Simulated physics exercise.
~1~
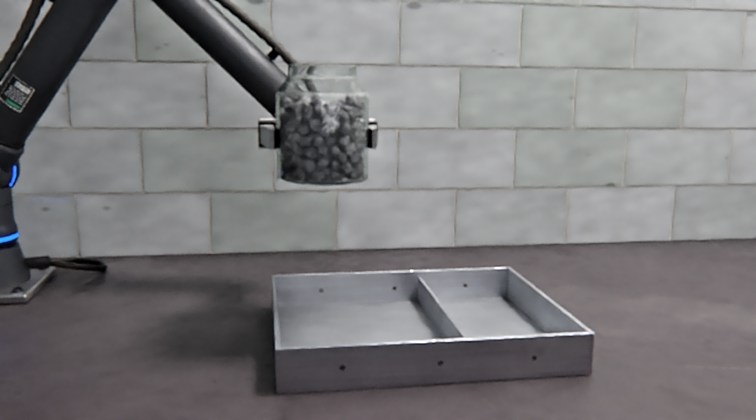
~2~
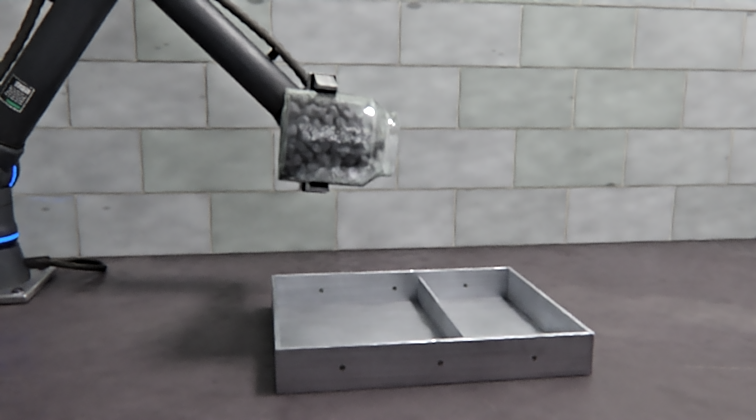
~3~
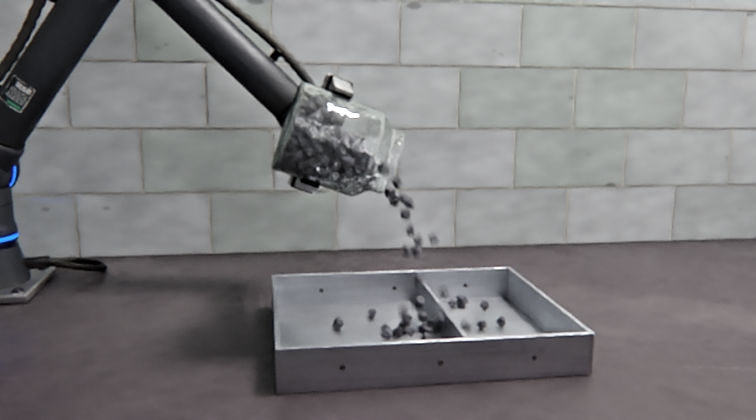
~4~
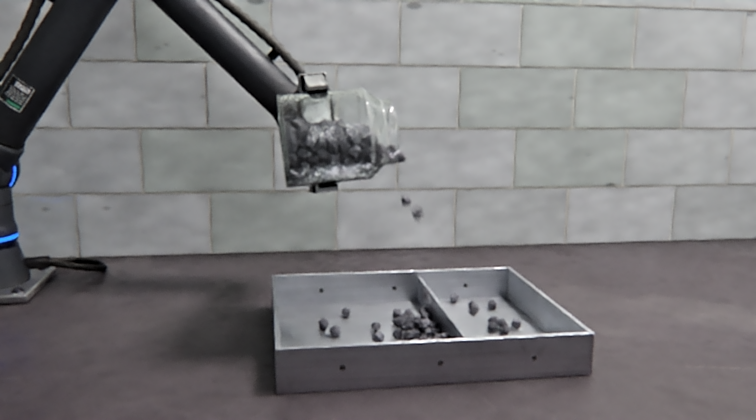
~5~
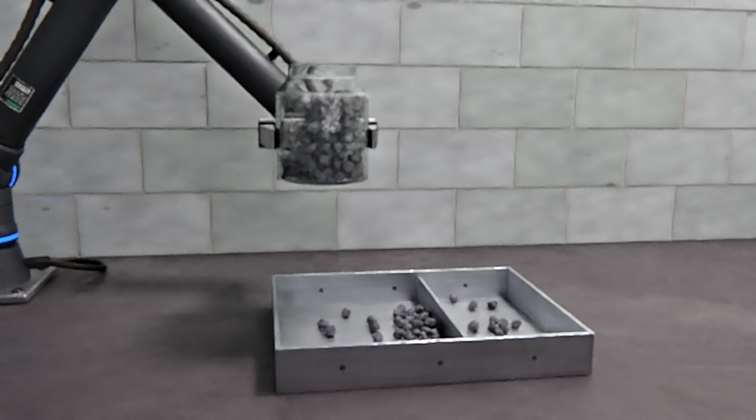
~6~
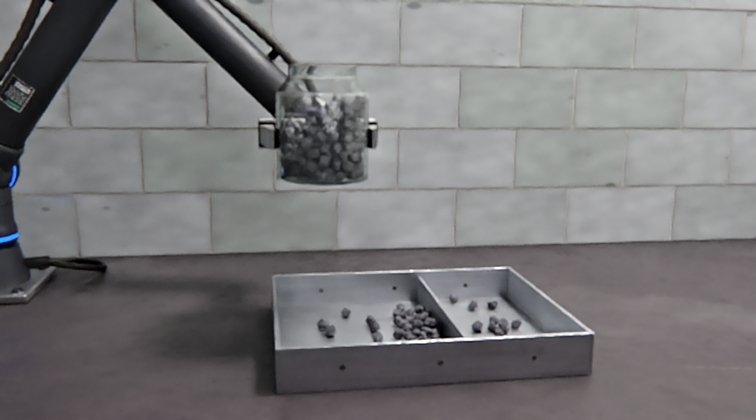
Against a pale tiled wall, a dark robotic arm tips a clear jar of small dark pebbles to the right, spilling some into both parts of a divided grey tray, then turns it upright again, with most of the pebbles still inside and the rest scattered below.
